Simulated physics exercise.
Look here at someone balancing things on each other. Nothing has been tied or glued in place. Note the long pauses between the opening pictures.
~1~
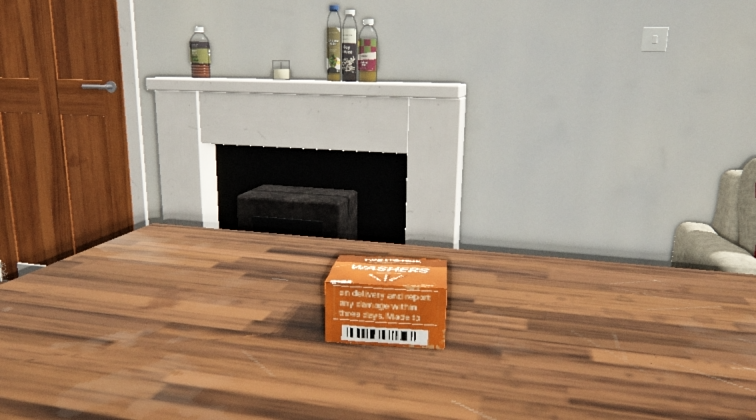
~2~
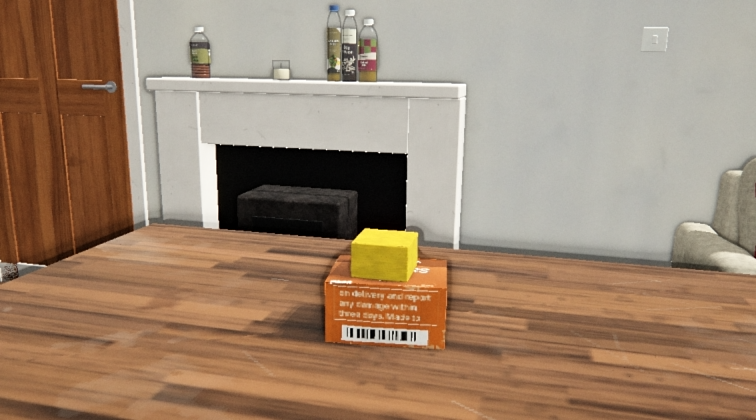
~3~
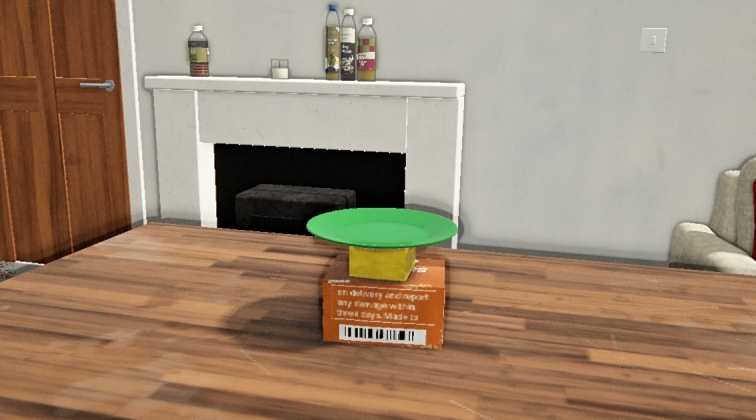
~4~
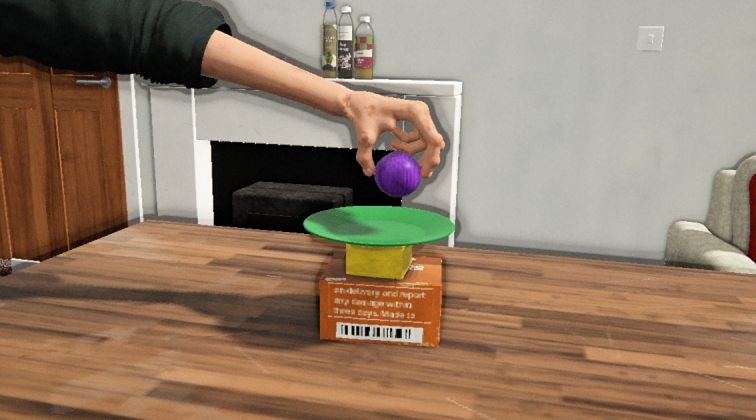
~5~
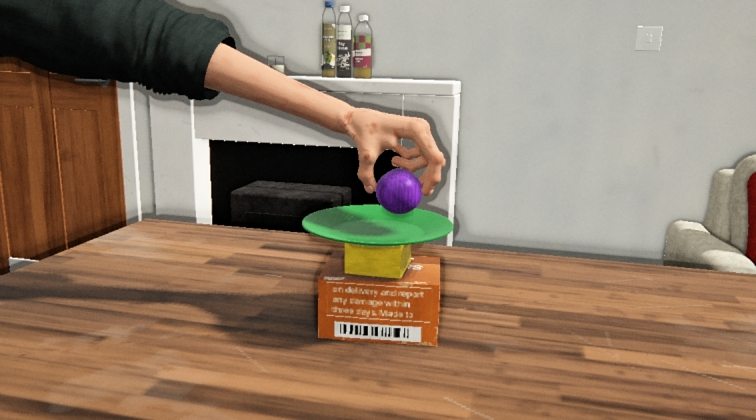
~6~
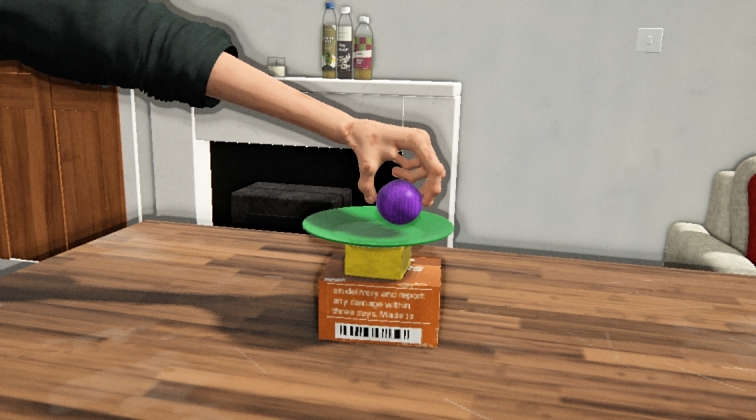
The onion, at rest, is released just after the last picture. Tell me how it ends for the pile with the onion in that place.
The pile bears the load.
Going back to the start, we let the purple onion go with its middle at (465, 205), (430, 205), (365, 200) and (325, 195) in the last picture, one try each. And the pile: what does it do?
Lab note - try 1: Collapse; try 2: No collapse; try 3: No collapse; try 4: No collapse.
Then, 0.50 s past the last view, nothing moves.
Then, 1.60 s past the last view, purple onion resting near (400, 203).
Finally, all 4 still in place. Final places as the last picture's camera would see them, purple onion near (400, 203). The pile stays up.
